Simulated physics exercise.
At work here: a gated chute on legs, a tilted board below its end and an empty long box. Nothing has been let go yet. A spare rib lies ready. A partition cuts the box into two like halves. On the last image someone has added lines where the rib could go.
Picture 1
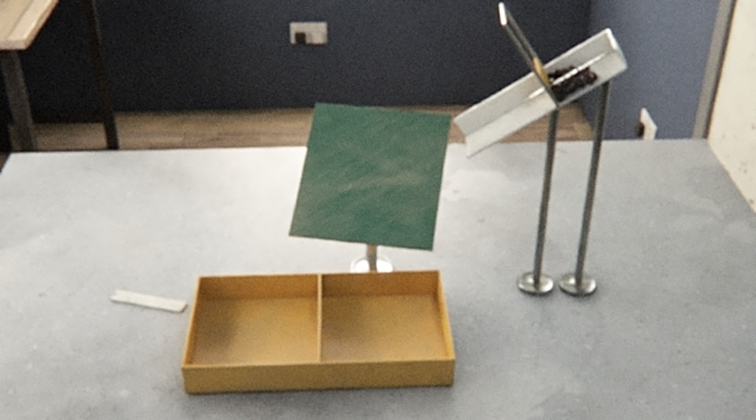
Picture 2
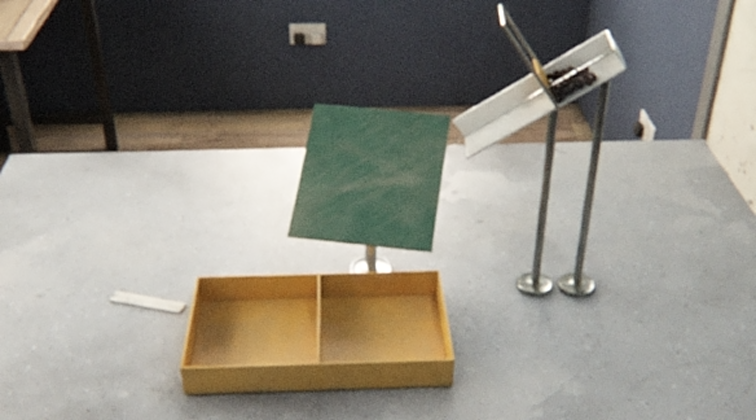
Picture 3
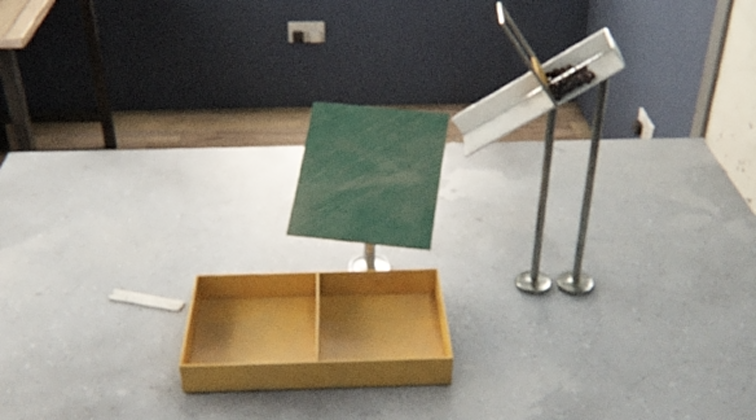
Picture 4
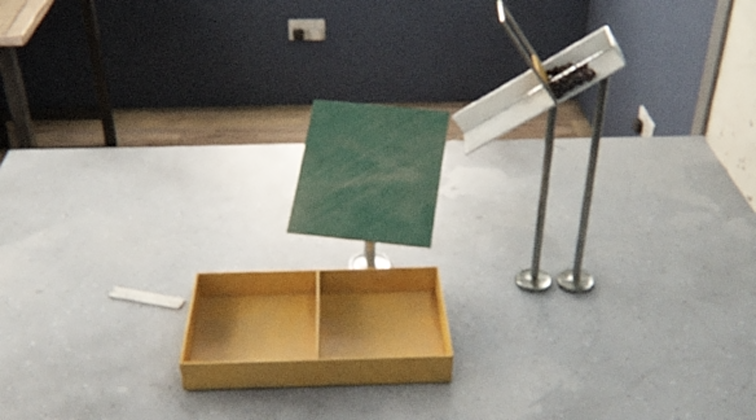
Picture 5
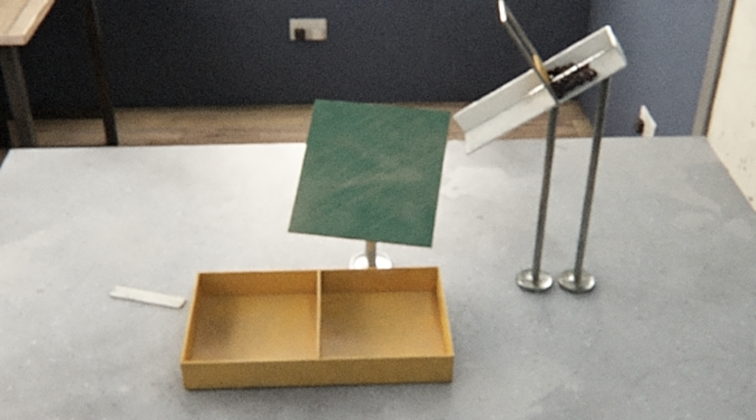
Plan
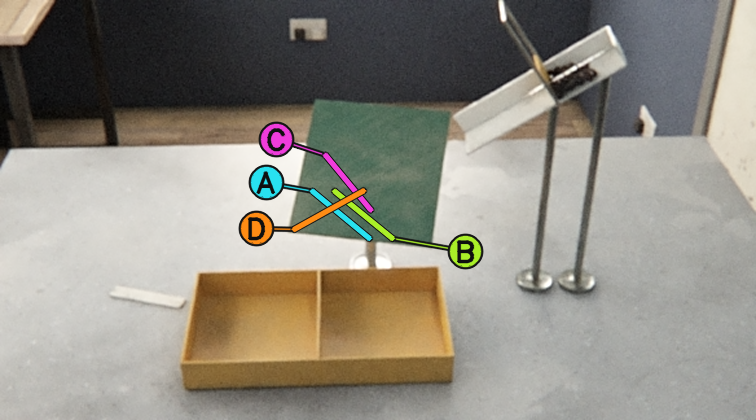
On a pale grey tabletop in a room with dark blue walls, seen from the front and slightly above, a small setup stands in plain view. A white chute on two metal legs, holding dark pieces behind a raised flap, slopes down leftward toward a tilted green board, with a two-part yellow-brown box in front and a white strip at left. Nothing on the table moves, and the view only trembles very slightly.
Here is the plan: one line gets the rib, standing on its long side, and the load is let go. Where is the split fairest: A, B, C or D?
Line D does it best.
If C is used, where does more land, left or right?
Right.
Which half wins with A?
More lands on the right.
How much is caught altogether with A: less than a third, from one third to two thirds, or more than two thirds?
More than two thirds.
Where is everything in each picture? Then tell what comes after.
In the first frame, load behind the gate (566, 82), chocolate balls; lip of the chute (467, 147), sloping gently.
In the second frame, middle of the board (371, 174), tilted fairly steeply; middle of its low edge (358, 244); of its high edge (382, 109).
In the third frame, front corners of the box (180, 366) and (452, 357); front end of its middle wall (317, 361); gate still shut (538, 70).
In the fourth frame, middle of the load (565, 79); lip (465, 144).
In the fifth frame, middle of the load (566, 79); lip (467, 144).
On the marked copy, line A from (312, 191) to (369, 238); line B from (334, 191) to (392, 238); line C from (325, 155) to (370, 210); line D from (363, 190) to (294, 229).
If A is chosen, of what is caught, just a few in the left half, almost all in the right.
If B is chosen, of what is caught, about a tenth in the left half, almost all in the right.
If C is chosen, of what is caught, about a tenth in the left half, almost all in the right.
If D is chosen, of what is caught, roughly two thirds in the left half, roughly a third in the right.
